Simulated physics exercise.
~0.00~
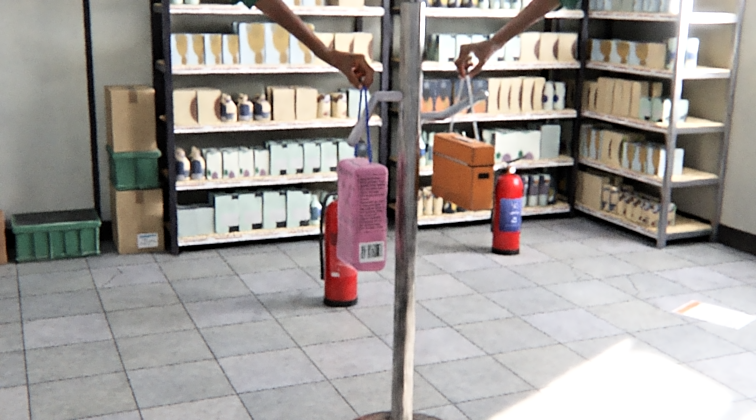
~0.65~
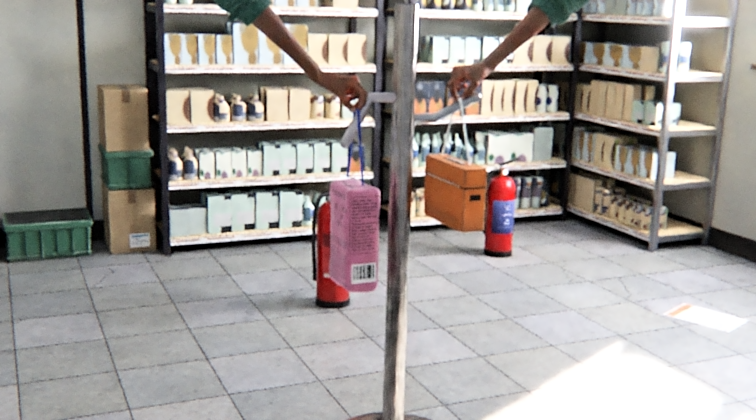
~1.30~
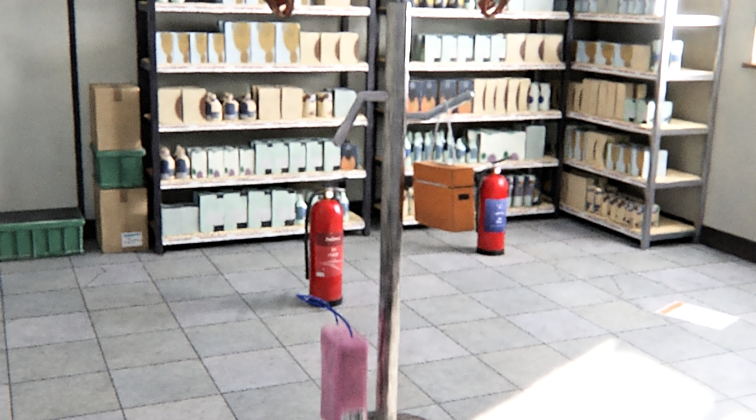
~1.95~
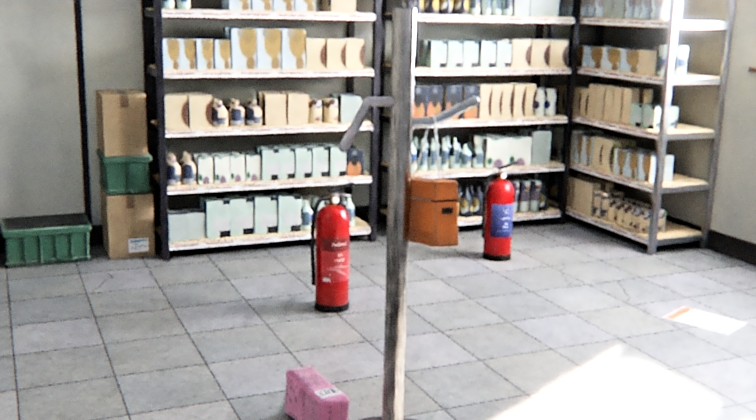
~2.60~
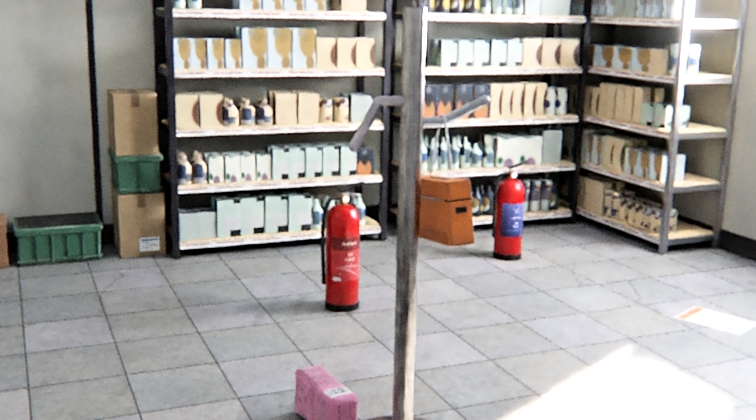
Two hands lowering a pink sack and an orange case at a stand, the sack falling to the floor, the case left hanging.
